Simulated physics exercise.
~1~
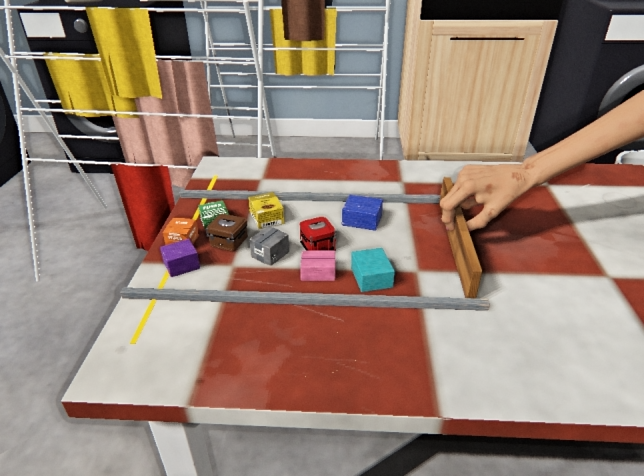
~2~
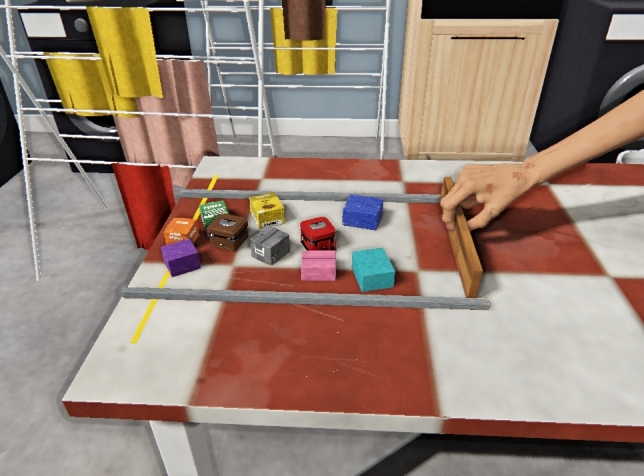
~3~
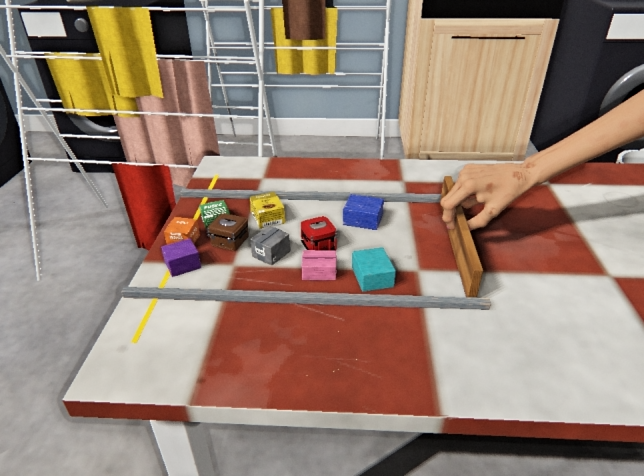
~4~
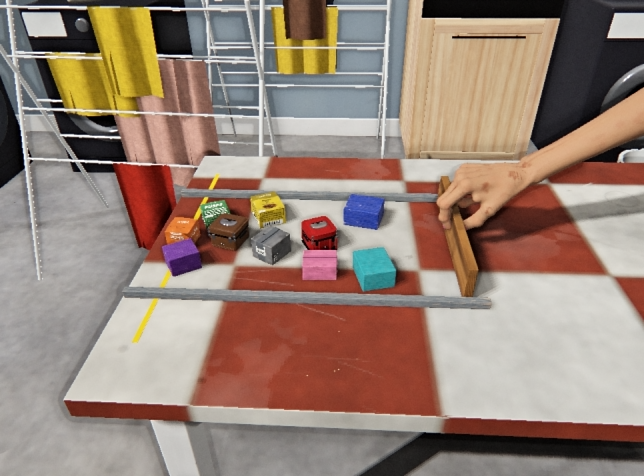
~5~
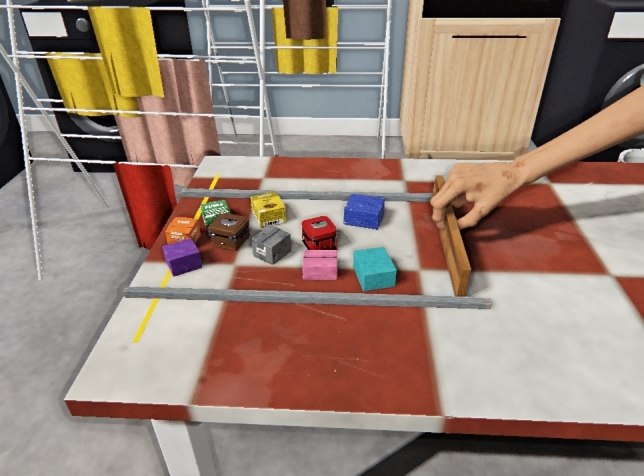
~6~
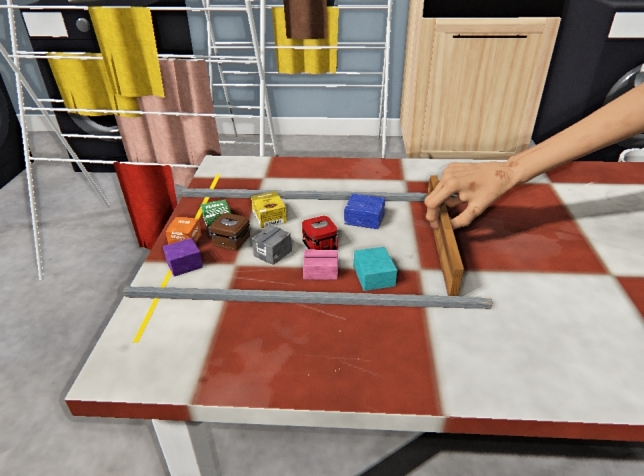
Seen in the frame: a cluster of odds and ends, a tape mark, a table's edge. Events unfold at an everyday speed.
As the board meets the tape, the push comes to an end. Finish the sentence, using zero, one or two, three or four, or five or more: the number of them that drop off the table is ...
The number that drop off the table is five or more.
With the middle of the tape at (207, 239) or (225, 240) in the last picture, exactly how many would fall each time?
The counts: 3 and 3.
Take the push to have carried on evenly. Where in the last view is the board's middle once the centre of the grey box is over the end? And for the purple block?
I'd say about (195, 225) for the first one and about (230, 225) for the second.
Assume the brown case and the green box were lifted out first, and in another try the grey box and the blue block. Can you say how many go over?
Result, first then second: 5, 5.
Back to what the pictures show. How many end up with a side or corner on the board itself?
It's 3.
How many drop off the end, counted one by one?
The number is 7.
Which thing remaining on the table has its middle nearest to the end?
Result: The blue block.
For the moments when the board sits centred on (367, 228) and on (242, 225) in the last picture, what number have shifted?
That makes 3 at the first spot and 10 at the second.
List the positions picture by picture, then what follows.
In the first frame, orange box (181, 234); purple block (180, 258); green box (214, 215); board (457, 232); tape (184, 240).
In the second frame, purple block (181, 258); turquoise block (373, 269).
In the third frame, green box (215, 215); pink box (319, 265).
In the fourth frame, orange box (183, 234); grey box (271, 245).
In the fifth frame, purple block (183, 257); blue block (364, 211).
In the sixth frame, orange box (184, 233); purple block (183, 257); green box (217, 214); board (443, 230); tape (187, 239).
A little later, none off yet; orange box at rest near (184, 233); purple block at rest near (183, 257); green box at rest near (217, 214).
Next, none off yet; orange box shifted about its own width near (159, 233); purple block shifted about its own width near (145, 253); green box shifted well along near (165, 213).
When it is over, the number that fall off is five or more; down, pink box, grey box, yellow box, brown case, green box, purple block and orange box.
